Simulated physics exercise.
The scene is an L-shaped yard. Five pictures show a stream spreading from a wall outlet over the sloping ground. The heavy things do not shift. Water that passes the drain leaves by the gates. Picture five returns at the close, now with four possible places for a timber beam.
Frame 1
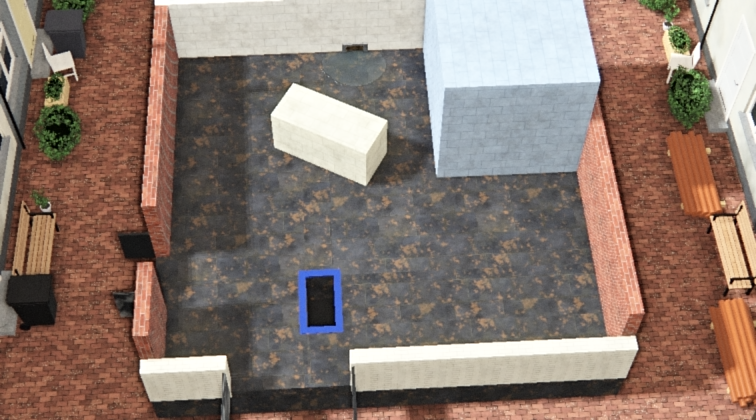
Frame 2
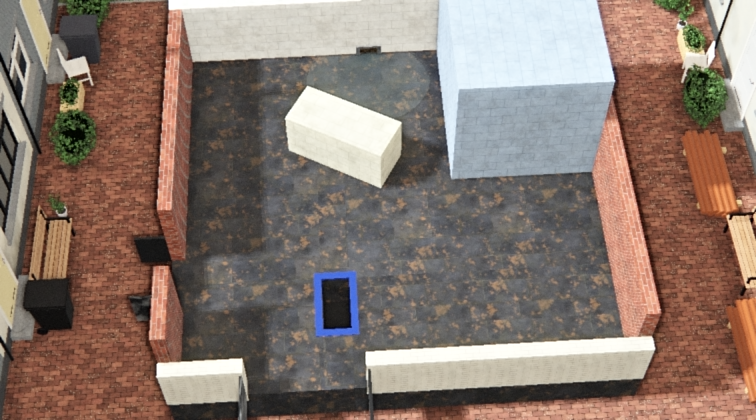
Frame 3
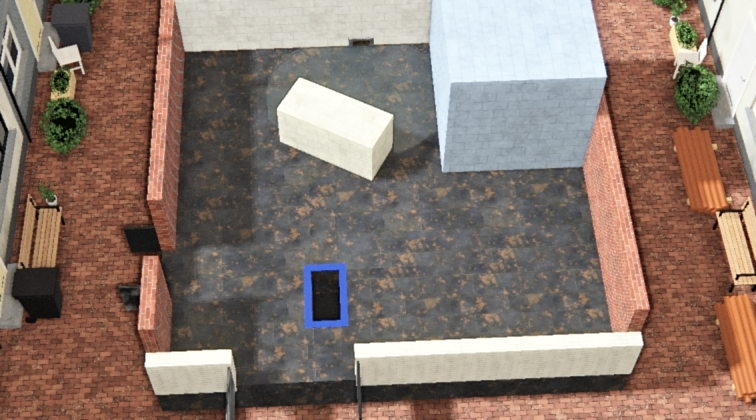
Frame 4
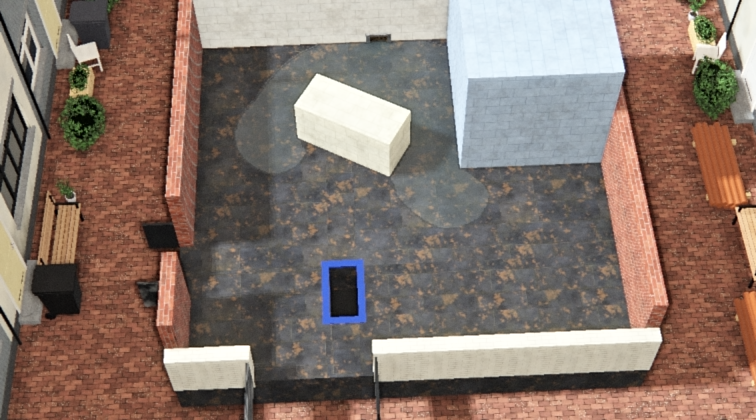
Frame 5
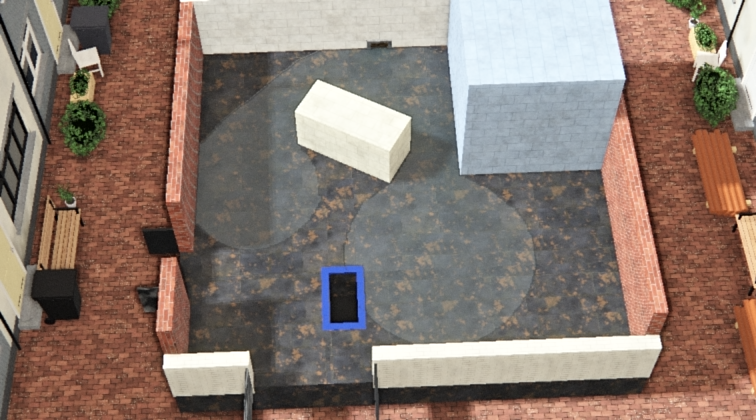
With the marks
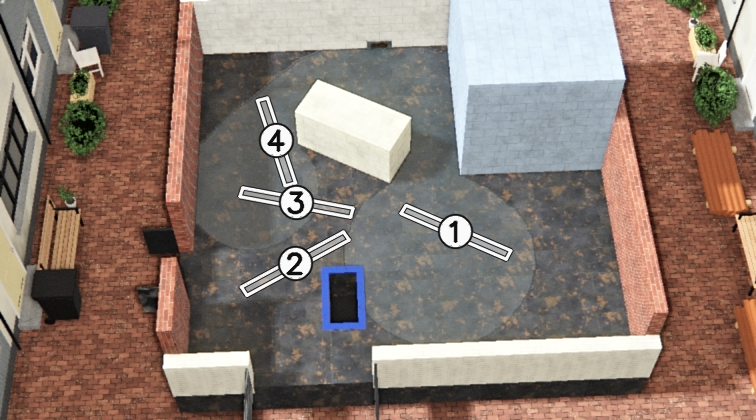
At first, a small sheet of water lies by the opening in the back wall of a dark-floored, walled yard, seen from above as the view shifts slightly. The water spreads around both sides of the cream block, then widens into broad patches, while the blue-edged gully stays dry.
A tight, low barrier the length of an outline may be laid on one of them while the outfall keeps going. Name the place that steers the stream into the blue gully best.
It is 4.
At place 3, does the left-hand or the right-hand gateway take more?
The right gate.
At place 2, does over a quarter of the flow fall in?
No, it does not.
On the marked copy, 1 from (403, 209) to (508, 254); 2 from (244, 291) to (346, 235); 3 from (241, 192) to (351, 212); 4 from (262, 99) to (290, 184).
For place 1, about 19 % of the stream runs into the blue gully, about 79 % out by the gates.
For place 2, about 15 % of the stream runs into the blue gully, about 80 % out by the gates.
For place 3, about 19 % of the stream runs into the blue gully, about 75 % out by the gates.
For place 4, about 27 % of the stream runs into the blue gully, about 66 % out by the gates.
